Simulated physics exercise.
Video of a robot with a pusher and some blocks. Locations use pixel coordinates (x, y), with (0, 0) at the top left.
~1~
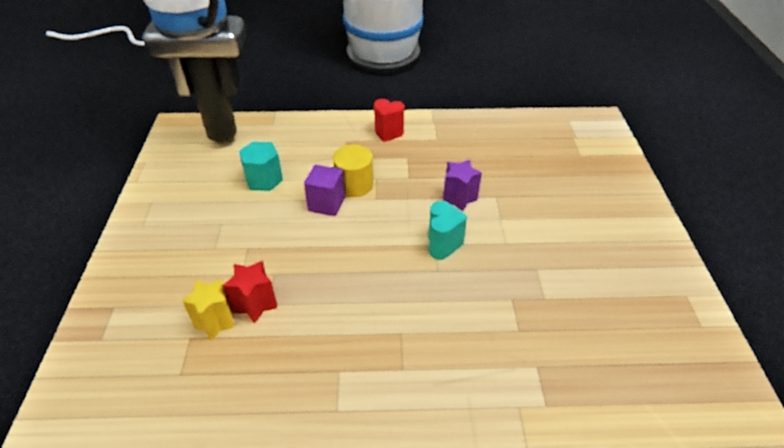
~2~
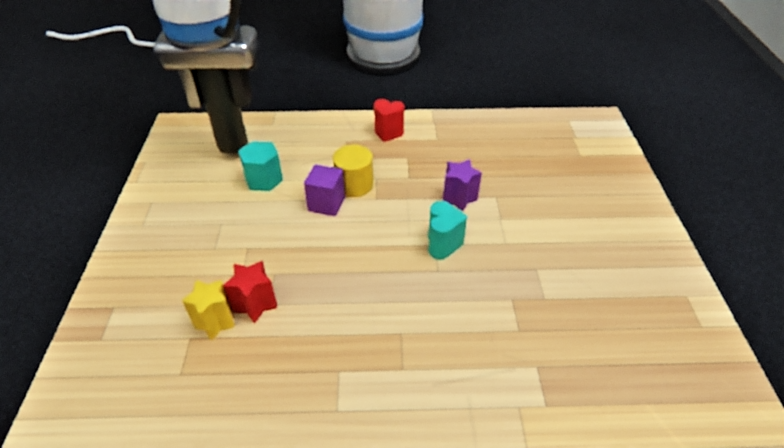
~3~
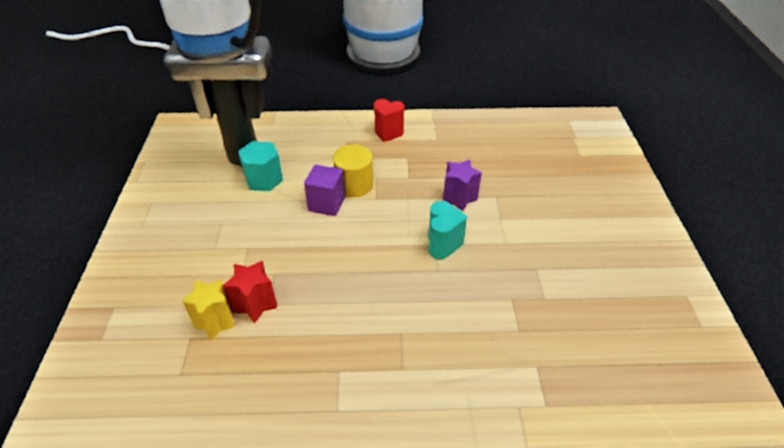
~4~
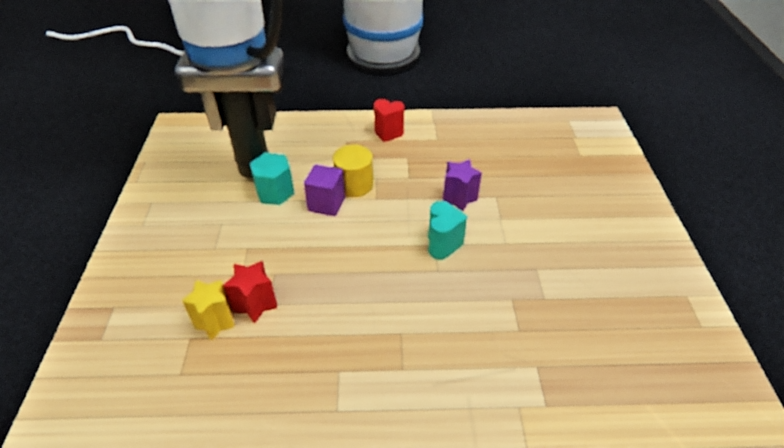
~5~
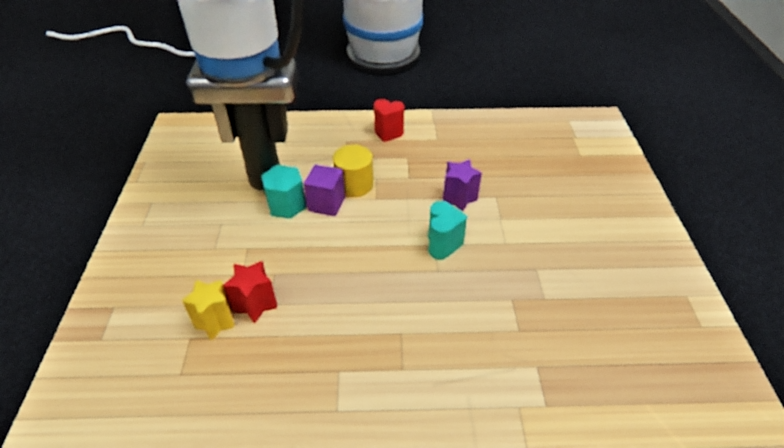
On a wooden tabletop, a robot's pusher approaches a turquoise hexagon block and nudges it toward the lower right beside a purple block.
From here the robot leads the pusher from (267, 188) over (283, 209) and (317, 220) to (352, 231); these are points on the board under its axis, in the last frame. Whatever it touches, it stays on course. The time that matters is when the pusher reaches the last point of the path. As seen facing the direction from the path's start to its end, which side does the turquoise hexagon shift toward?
It moves over to the right.
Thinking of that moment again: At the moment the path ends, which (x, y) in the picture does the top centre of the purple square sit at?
Roughly at (359, 179).
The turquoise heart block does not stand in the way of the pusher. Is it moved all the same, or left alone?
That block is going to be left alone.
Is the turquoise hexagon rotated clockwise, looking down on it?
The answer is yes.
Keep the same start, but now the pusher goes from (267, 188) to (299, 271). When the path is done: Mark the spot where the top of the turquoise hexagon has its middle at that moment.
My estimate: (329, 221).
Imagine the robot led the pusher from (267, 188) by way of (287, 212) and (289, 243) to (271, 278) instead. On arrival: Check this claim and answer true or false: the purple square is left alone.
That statement is not accurate.
The first path, step by step. One third of the way, pusher (282, 202); turquoise hexagon (299, 200); purple square (330, 180), turned 35° anticlockwise.
Two thirds of the way, pusher (317, 213); turquoise hexagon (324, 218), turned 40° clockwise; purple square (346, 180), turned 65° anticlockwise; yellow disc (356, 155).
At the end, pusher (352, 224); turquoise hexagon (332, 229), turned 65° clockwise; purple square (359, 179), turned 90° anticlockwise; yellow disc (358, 154); turquoise heart block still.
